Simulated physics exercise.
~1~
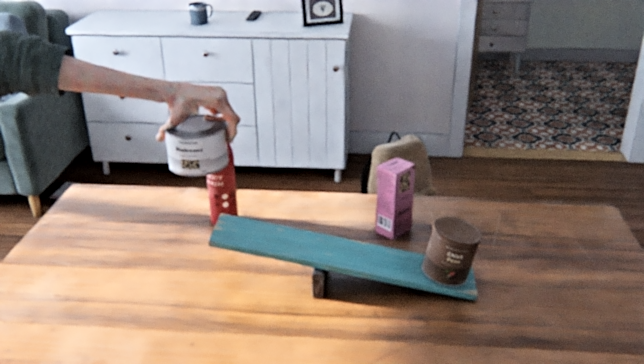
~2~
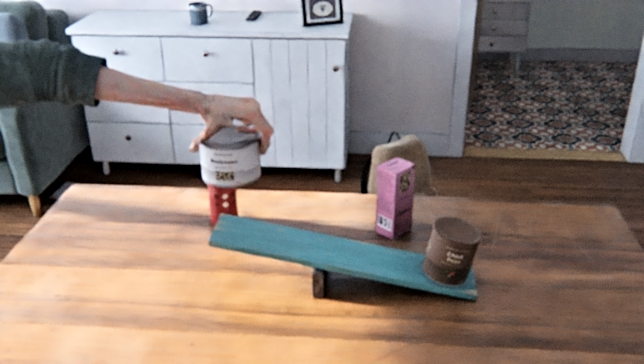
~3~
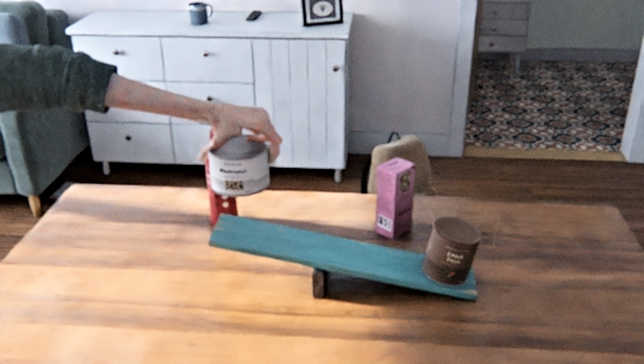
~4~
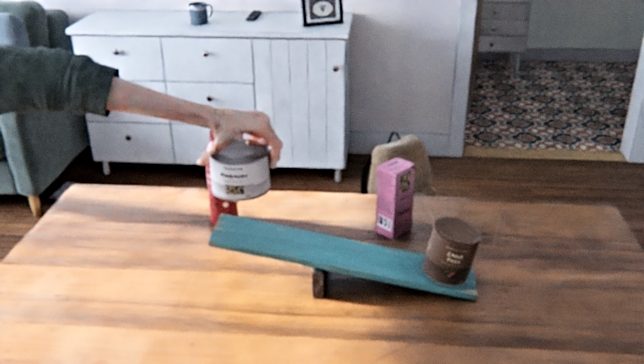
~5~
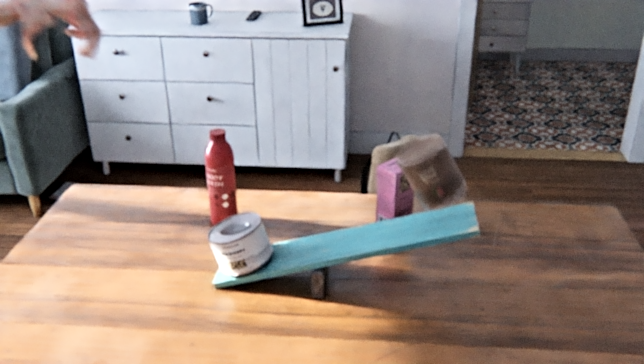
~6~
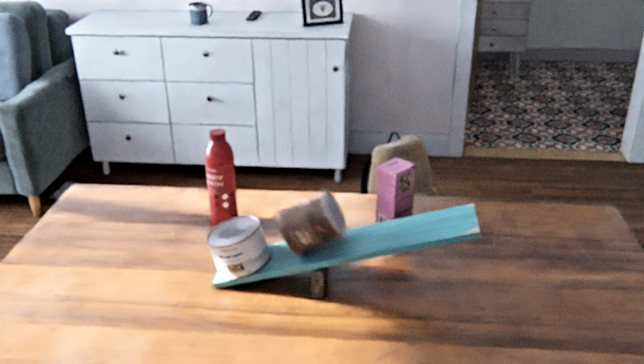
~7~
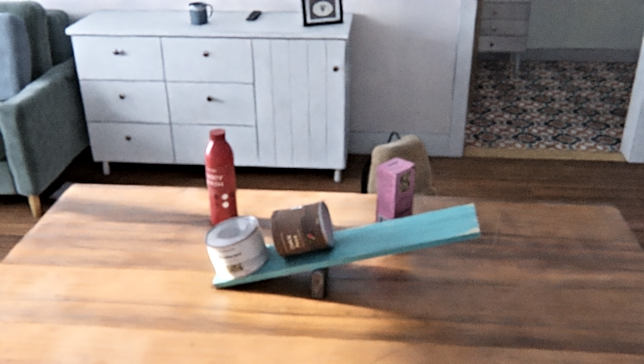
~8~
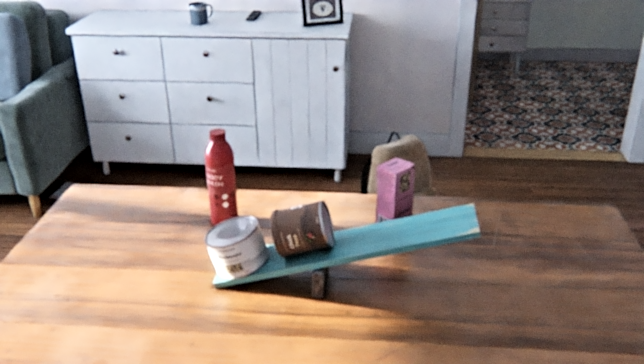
On a wooden table, a hand releases a white tub onto a tilted plank's raised left end, tipping it and toppling a brown tub.
